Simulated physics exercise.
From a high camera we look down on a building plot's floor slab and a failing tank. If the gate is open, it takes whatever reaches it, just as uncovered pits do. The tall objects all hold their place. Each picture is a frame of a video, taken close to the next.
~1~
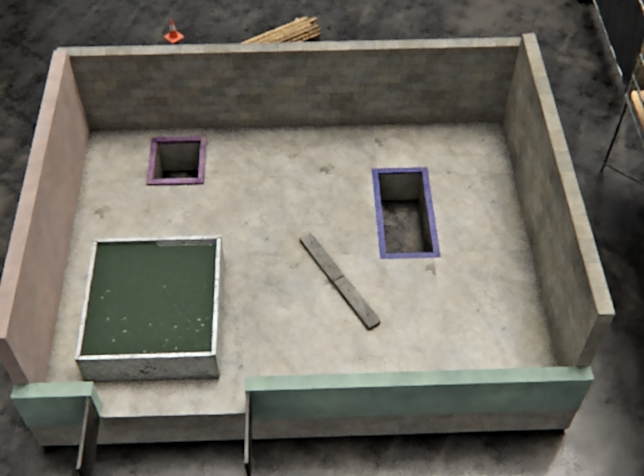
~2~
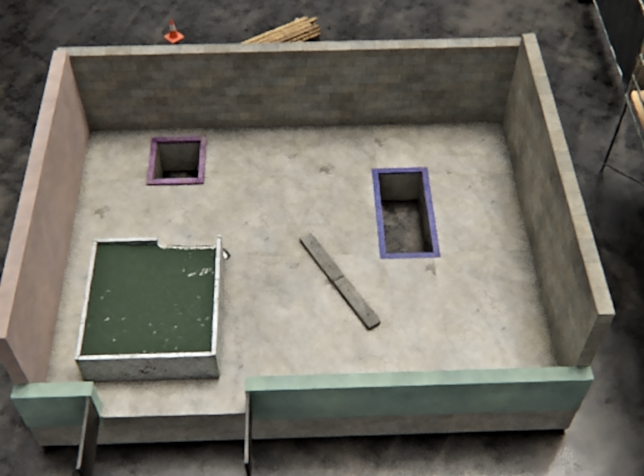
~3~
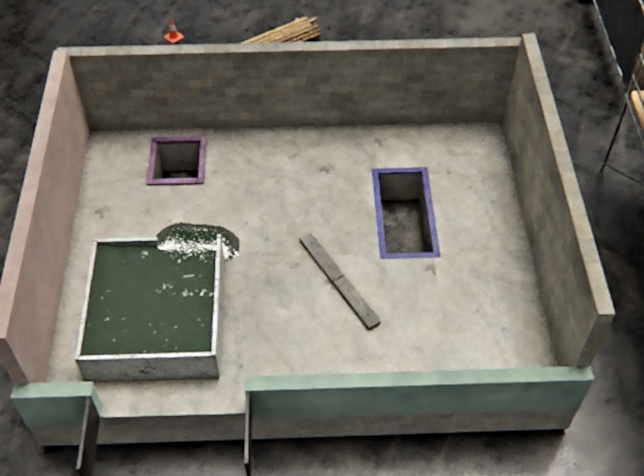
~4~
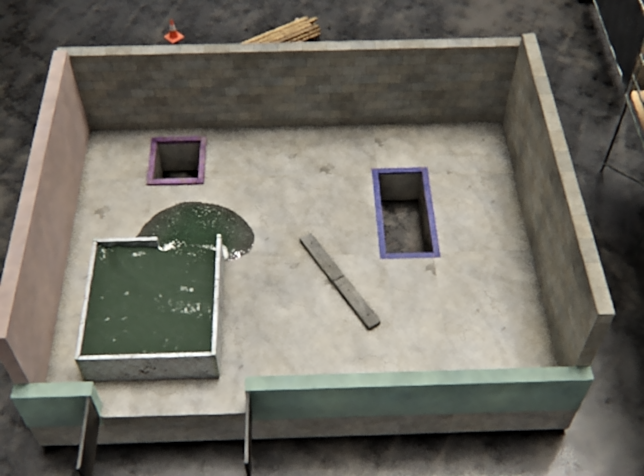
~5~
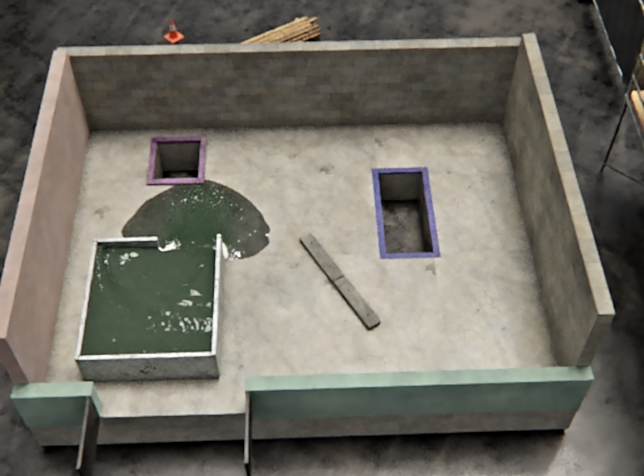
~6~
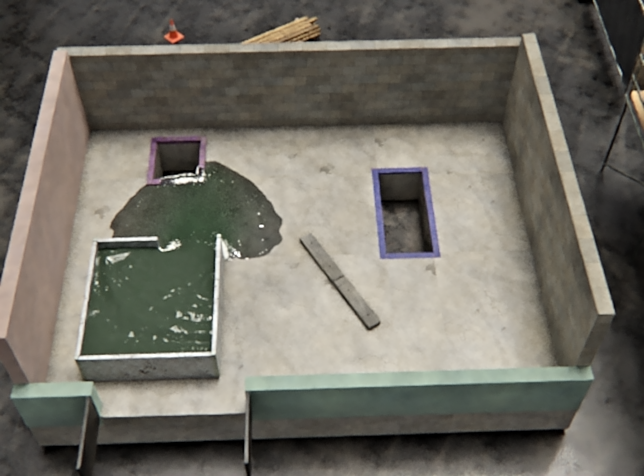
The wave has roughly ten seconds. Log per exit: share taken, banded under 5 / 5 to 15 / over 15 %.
Log - gate: Under 5 %; purple pit: Over 15 %; blue pit: 5 to 15 %.
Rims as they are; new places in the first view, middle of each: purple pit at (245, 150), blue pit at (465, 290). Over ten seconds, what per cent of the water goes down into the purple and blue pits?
Breakdown: Purple 25%, blue 4%.
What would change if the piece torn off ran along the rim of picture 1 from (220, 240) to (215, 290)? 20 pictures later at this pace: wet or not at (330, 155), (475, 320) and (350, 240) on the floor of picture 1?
Going point by point: Waterlogged, waterlogged, waterlogged.
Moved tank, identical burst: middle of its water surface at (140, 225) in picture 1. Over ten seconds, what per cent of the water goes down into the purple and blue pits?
After ten seconds: Purple pit around 50 percent, blue pit around 4 percent.
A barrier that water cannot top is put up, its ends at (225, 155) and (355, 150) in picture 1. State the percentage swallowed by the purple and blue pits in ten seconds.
The purple pit gets 25 per cent, the blue pit 20 per cent.
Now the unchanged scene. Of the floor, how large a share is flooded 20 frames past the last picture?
I'd estimate some 35 per cent.
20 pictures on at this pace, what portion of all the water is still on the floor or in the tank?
My estimate is some 88 percent.
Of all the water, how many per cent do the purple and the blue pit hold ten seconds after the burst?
Roughly 22 percent first, and 10 percent second.
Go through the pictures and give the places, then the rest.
The first picture shows still water in the open tank at (152, 297).
In the second picture, water pours out on the open tank's far side and has run to (224, 255).
In the third picture, the front is at (179, 227), out from the gap on the open tank's far side.
In the fourth picture, the front is at (181, 207), out from the gap on the open tank's far side.
In the fifth picture, water pours out on the open tank's far side and has run to (211, 184).
In the sixth picture, the front is at (215, 166), out from the gap on the open tank's far side.
A moment on, water covers 20 % of the floor; the gate 0 %, the purple pit 3 %, the blue pit 0 %.
Next, water covers 30 % of the floor; the gate 0 %, the purple pit 6 %, the blue pit 0 %.
Then, water covers 35 % of the floor; the gate 0 %, the purple pit 11 %, the blue pit 1 %.
Later, water covers 55 % of the floor; the gate 0 %, the purple pit 17 %, the blue pit 4 %.
In the end, water covers 75 % of the floor; the gate 0 %, the purple pit 21 %, the blue pit 10 %.
